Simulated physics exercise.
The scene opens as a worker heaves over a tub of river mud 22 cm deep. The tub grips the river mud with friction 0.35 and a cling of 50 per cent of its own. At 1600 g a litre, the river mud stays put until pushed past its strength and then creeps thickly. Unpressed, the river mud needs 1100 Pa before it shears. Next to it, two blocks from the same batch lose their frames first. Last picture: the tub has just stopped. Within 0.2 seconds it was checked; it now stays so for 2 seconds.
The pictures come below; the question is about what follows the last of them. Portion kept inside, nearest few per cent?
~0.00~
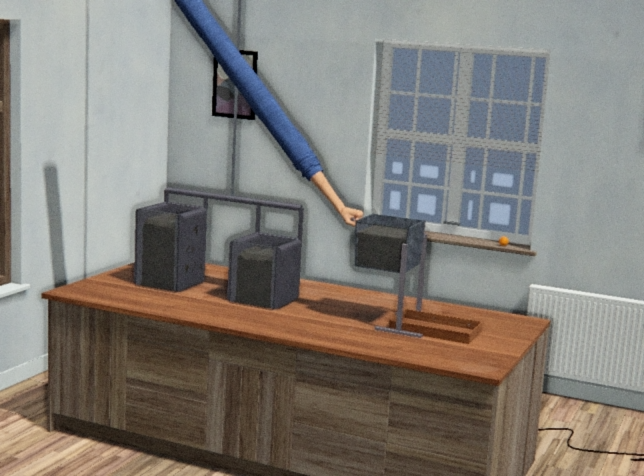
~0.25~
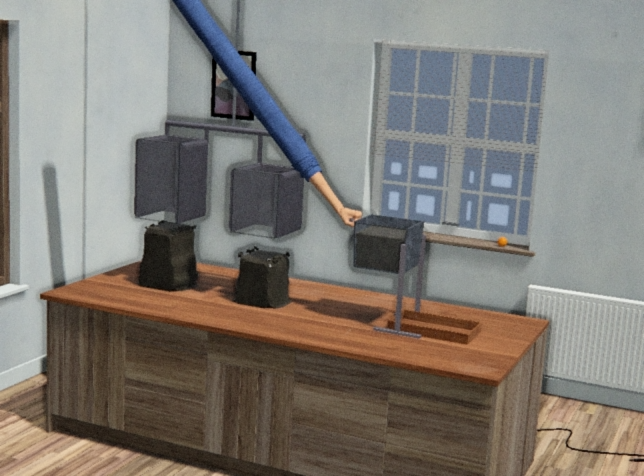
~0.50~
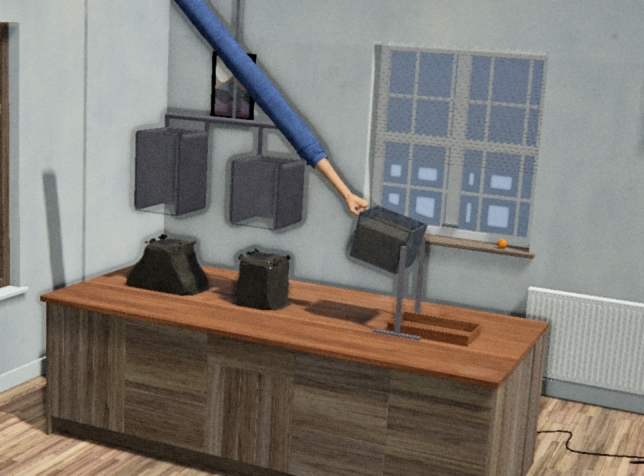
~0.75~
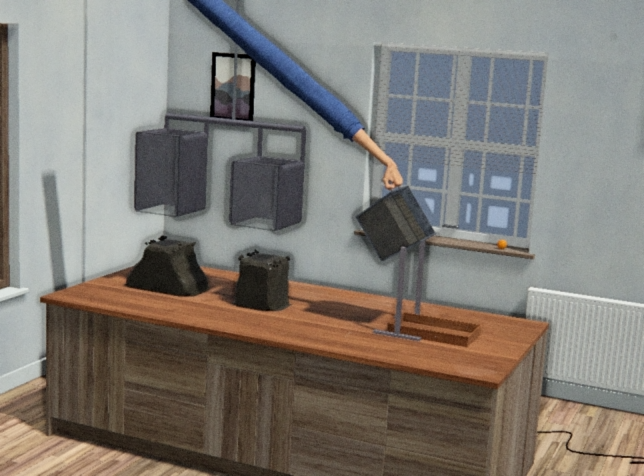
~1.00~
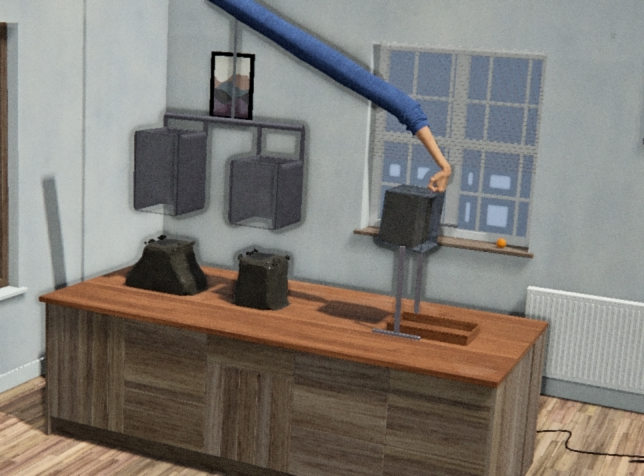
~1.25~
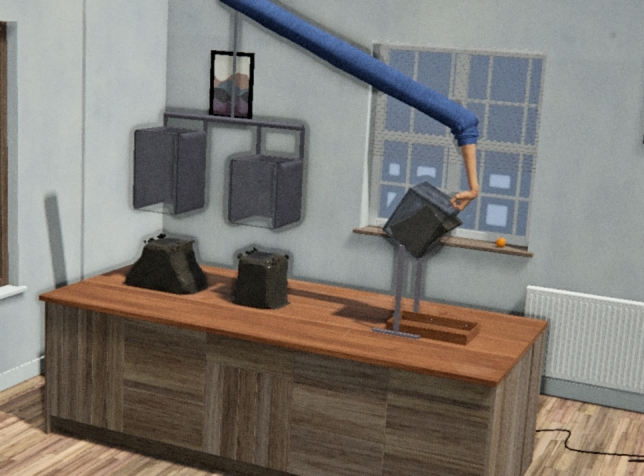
Near 0 %.
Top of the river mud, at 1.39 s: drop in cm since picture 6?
Around 13 cm below its level in the last picture.
By 1.39 s, the tub is at 120 degrees and holds 26 %.
By 1.56 s, the tub is at 120 degrees and holds 0 %.
By 1.73 s, the tub is at 120 degrees and holds 0 %.
By 1.90 s, the tub is at 120 degrees and holds 0 %.
By 3.25 s, at the end, the tub is at 120 degrees and holds 0 %.
